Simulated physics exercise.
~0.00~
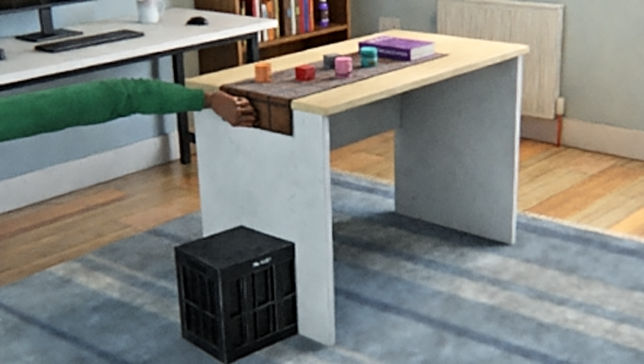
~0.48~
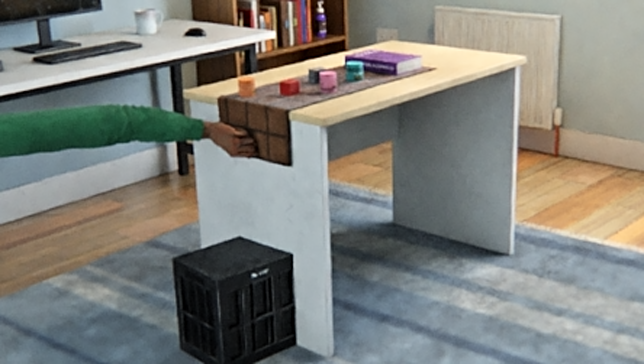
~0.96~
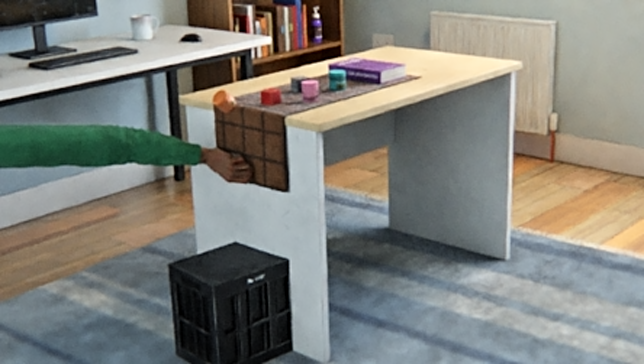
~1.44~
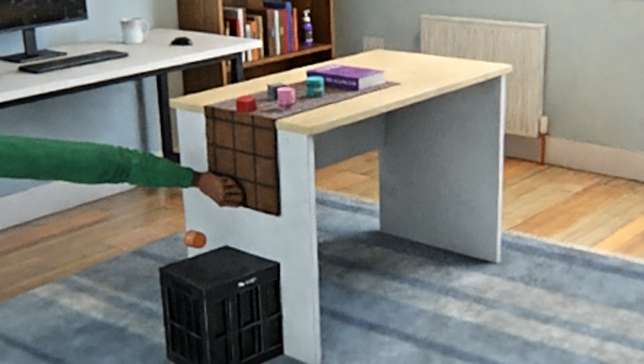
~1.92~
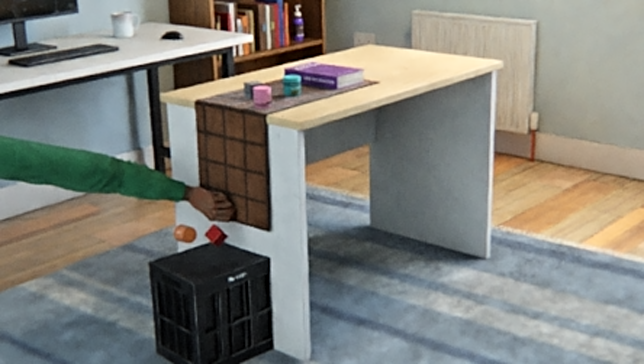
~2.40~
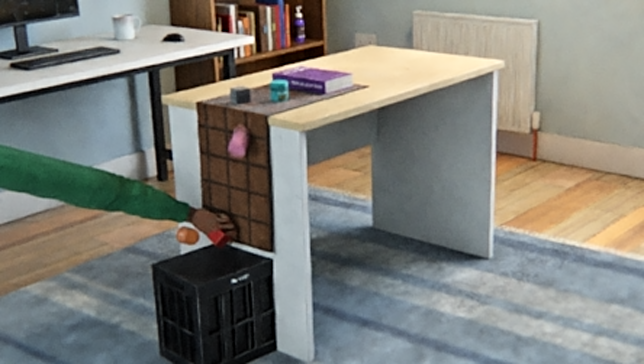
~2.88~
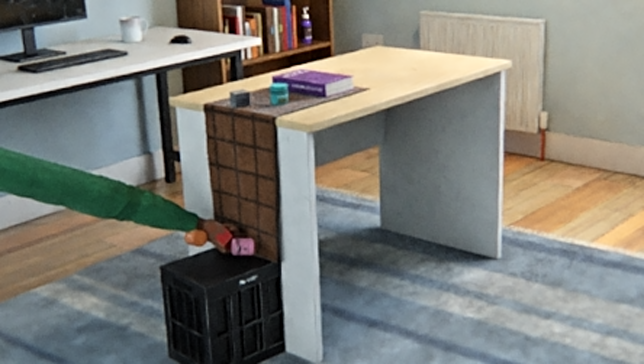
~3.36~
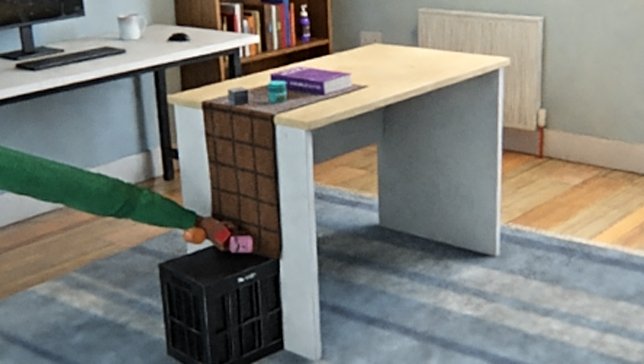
To begin with, a hand in a green sleeve grips the end of a brown runner on a desk, where small colourful pots and blocks and a purple book stand above a black crate on the floor. The hand slowly draws the cloth down over the near end, carrying the objects toward the edge. The orange pot drops off first, followed by the red cube. The pink pot then tips over the edge and falls as the hem nears the crate. Finally the cloth stops at the crate, the three fallen things clustered by the hand, while the grey cube, a teal piece and the book remain on top.
